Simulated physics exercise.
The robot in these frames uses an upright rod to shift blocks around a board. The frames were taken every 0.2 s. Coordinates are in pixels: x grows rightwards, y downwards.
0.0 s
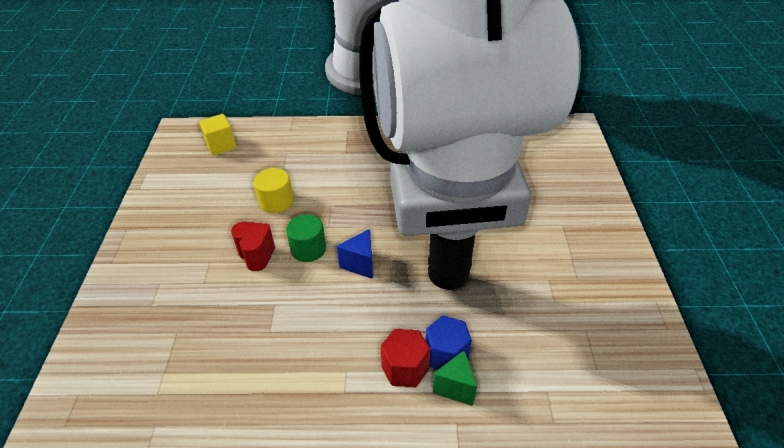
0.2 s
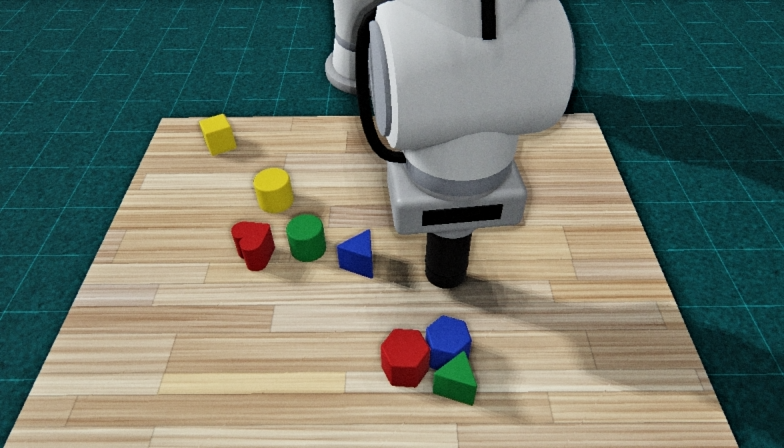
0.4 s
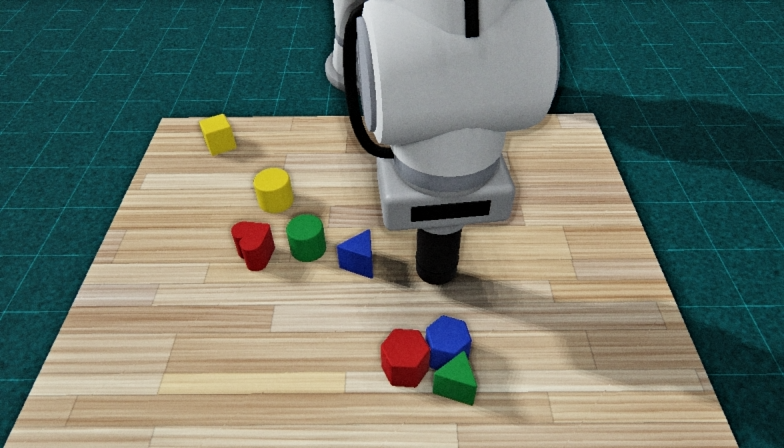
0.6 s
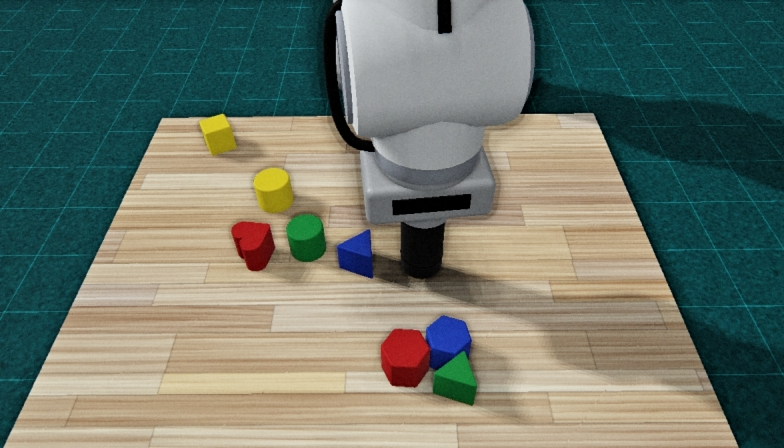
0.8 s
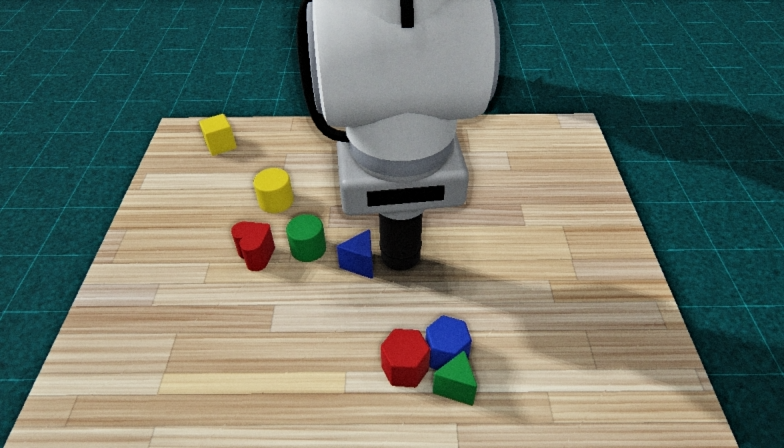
A white robot arm holding an upright black rod reaches over a light wooden board on a teal, grid-lined floor, seen from above at an angle. A yellow cube, yellow cylinder, red heart, green cylinder and blue triangle sit at left, with a red hexagon, blue hexagon and green triangle grouped near the front. The arm slides the rod a short way left, close to the blue triangle, while the blocks and camera stay still.
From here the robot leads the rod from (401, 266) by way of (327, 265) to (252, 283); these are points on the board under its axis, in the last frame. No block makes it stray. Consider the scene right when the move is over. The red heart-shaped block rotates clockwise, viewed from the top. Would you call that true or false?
That statement is accurate.
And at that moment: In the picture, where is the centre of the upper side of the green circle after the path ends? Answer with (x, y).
It sits at (286, 219).
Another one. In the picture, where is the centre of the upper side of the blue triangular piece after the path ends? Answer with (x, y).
When the path ends, it will be at (212, 259).
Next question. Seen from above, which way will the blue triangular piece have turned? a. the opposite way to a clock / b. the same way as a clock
The correct letter is b.
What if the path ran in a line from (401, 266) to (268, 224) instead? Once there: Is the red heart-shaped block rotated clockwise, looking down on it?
That would be a no.
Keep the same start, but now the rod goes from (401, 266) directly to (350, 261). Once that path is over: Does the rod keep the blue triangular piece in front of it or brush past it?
The block sits ahead of the rod.
On the path given first. One third of the way, rod (350, 254); green circle (300, 225); blue triangular piece (316, 242).
Two thirds of the way, rod (300, 260); red heart-shaped block (239, 234), turned 30° clockwise; green circle (286, 219); blue triangular piece (264, 247).
At the end, rod (249, 273); red heart-shaped block (234, 233), turned 55° clockwise; green circle (286, 219); blue triangular piece (212, 259), turned 20° clockwise.
